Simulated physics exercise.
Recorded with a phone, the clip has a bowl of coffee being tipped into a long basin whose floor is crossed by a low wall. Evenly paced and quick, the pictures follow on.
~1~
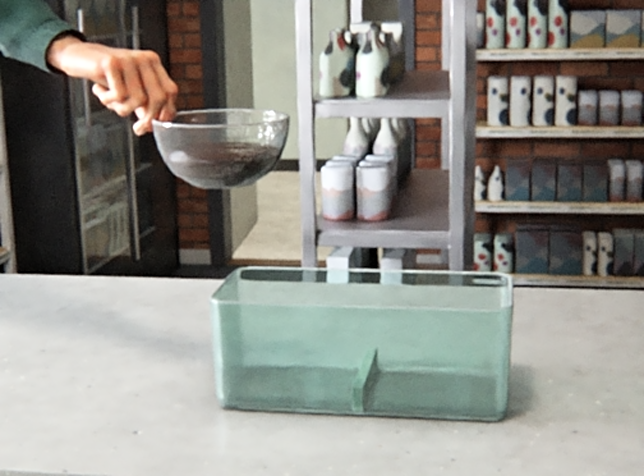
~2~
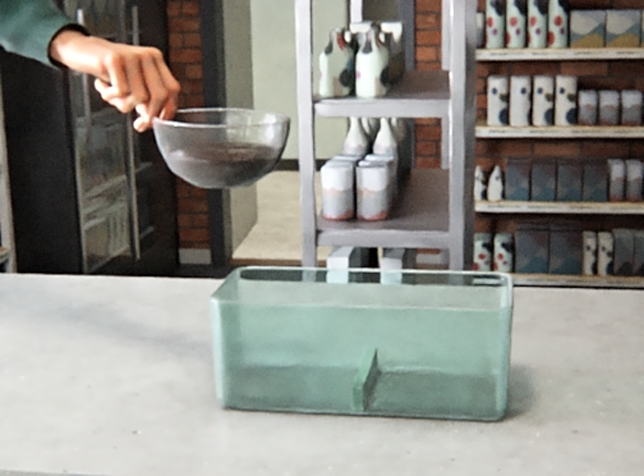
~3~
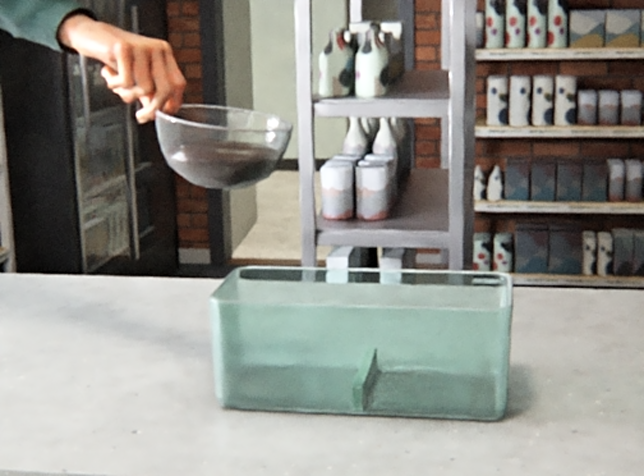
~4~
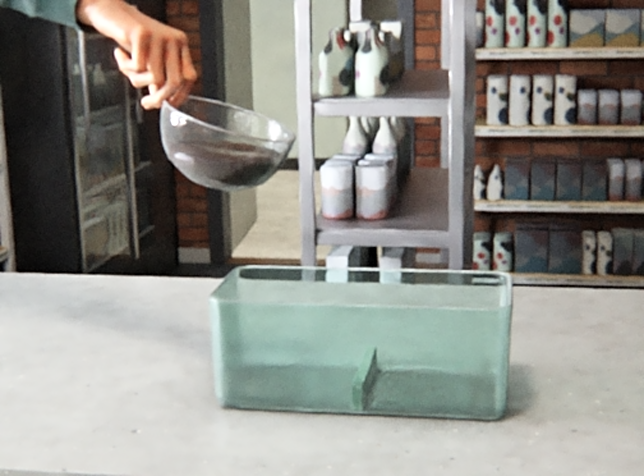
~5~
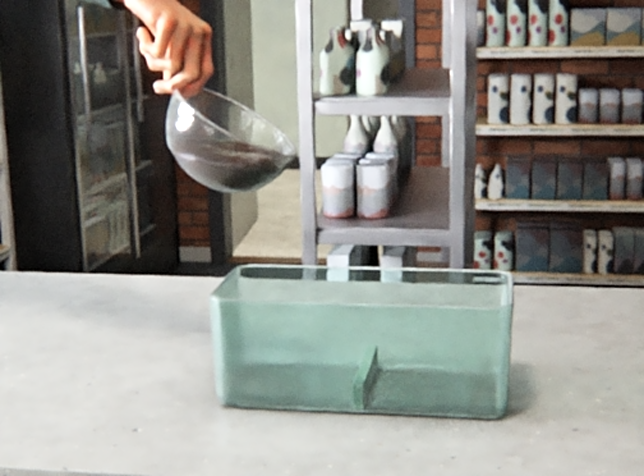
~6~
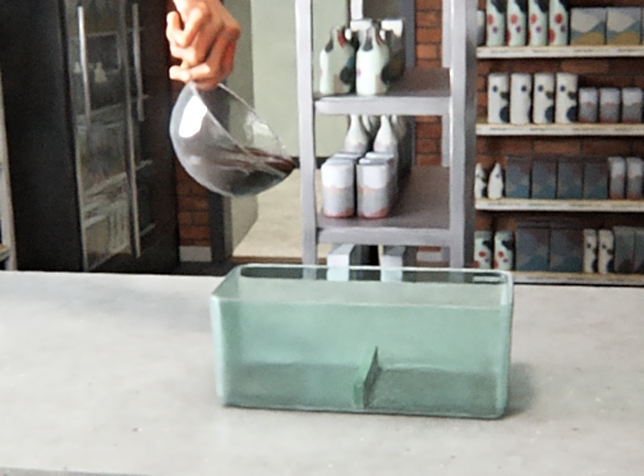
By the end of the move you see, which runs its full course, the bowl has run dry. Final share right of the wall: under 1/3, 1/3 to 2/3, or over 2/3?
Stops short of a third.
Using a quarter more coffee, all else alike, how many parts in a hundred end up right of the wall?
25 %.
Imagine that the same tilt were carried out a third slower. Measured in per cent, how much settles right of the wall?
About 10 per cent.
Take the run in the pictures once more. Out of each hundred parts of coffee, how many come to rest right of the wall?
Close to 20 per cent.
A moment on, the bowl is tipped right over and 2 per cent is still to pour, 64 is left of the wall and 0 right of it.
Next, the bowl is tipped right over and 0 per cent is still to pour, 80 is left of the wall and 8 right of it.
Then the bowl is tipped right over and 0 per cent is still to pour, 71 is left of the wall and 22 right of it.
Later the bowl is tipped right over and 0 per cent is still to pour, 72 is left of the wall and 22 right of it.
Finally, 72 per cent lies left of the wall, 22 right of it and 6 outside.
